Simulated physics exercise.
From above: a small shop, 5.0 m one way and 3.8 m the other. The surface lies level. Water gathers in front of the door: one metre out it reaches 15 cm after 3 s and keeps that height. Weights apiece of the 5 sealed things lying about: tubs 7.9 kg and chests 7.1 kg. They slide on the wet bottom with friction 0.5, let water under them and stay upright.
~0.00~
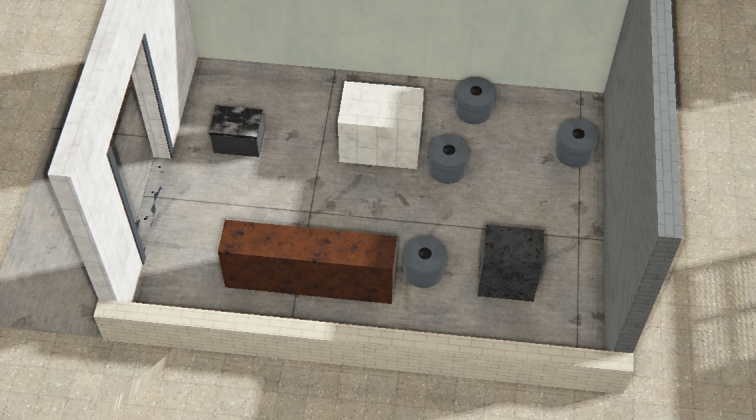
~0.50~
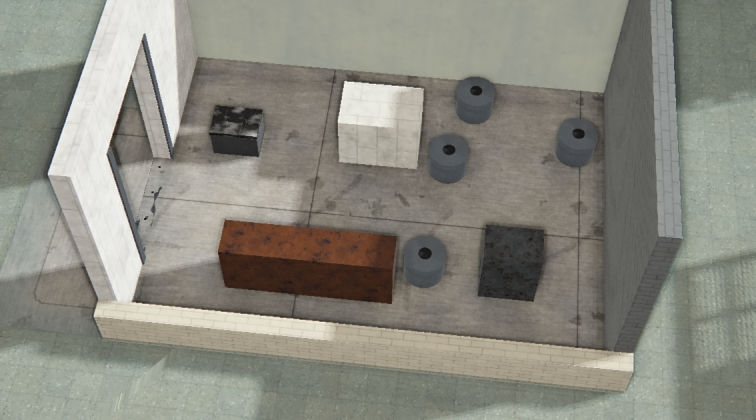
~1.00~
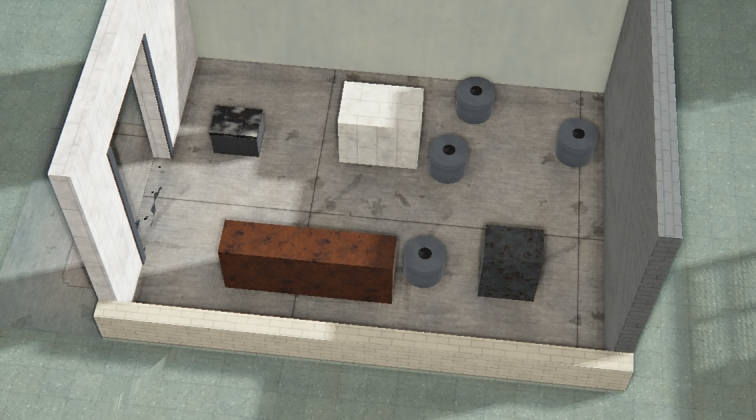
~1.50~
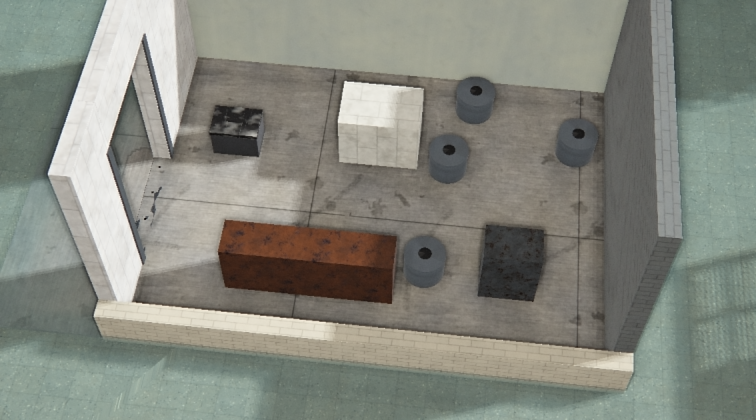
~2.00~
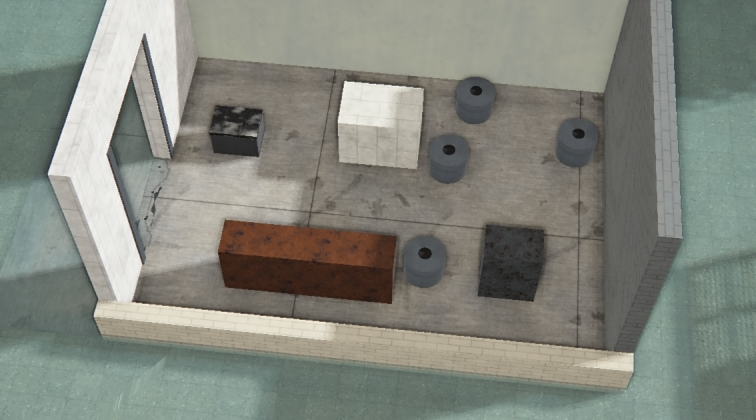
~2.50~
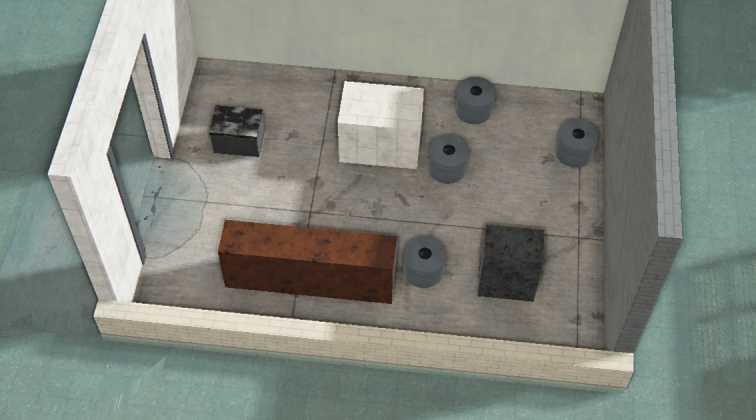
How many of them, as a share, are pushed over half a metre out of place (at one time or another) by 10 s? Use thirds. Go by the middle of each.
That comes to not even a third.
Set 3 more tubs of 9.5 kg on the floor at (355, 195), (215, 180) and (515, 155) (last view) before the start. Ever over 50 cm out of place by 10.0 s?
In that order: Over, past it, under.
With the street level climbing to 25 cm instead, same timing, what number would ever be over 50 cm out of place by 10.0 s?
Then 5.
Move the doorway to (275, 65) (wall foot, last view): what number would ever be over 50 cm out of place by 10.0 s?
In that case 1 of them.
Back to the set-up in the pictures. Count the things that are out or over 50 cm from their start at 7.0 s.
By then 0.
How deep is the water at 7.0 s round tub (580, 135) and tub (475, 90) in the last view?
Roughly 4 and 1 cm.
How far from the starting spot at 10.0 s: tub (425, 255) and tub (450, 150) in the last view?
In that order: 30 cm, 10 cm.
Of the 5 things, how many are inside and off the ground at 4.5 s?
At that moment 0.
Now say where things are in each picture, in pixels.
The first picture shows a tub at (476, 91) rests on the ground; a chest at (236, 121) rests on the ground; 0.0 m2 under water; 0 of 5 have shifted.
The second picture shows a tub at (476, 91) rests on the ground; a chest at (236, 121) rests on the ground; 0.0 m2 under water; 0 of 5 have shifted.
The third picture shows a tub at (476, 91) rests on the ground; a chest at (236, 121) rests on the ground; water covers 0.0 m2; 0 of 5 have shifted.
The fourth picture shows a tub at (476, 91) rests on the ground; a chest at (236, 121) rests on the ground; 0.0 m2 under water; 0 of 5 have shifted.
The fifth picture shows a tub at (476, 91) rests on the ground; a chest at (236, 121), on the bottom; water covers 0.0 m2; 0 of 5 have shifted.
The sixth picture shows a tub at (476, 91) rests on the ground; a chest at (236, 121) rests on the ground; 0.5 m2 under water; 0 of 5 have shifted.
After 3.5 s 0 of 5 are over 50 cm from their spots; 0 afloat.
After 4.5 s 0 of 5 are over 50 cm from their spots; 0 afloat.
After 7.0 s 0 of 5 are over 50 cm from their spots; 0 afloat.
After 10.0 s 0 of 5 are over 50 cm from their spots, and 0 have been at some point; 0 afloat.
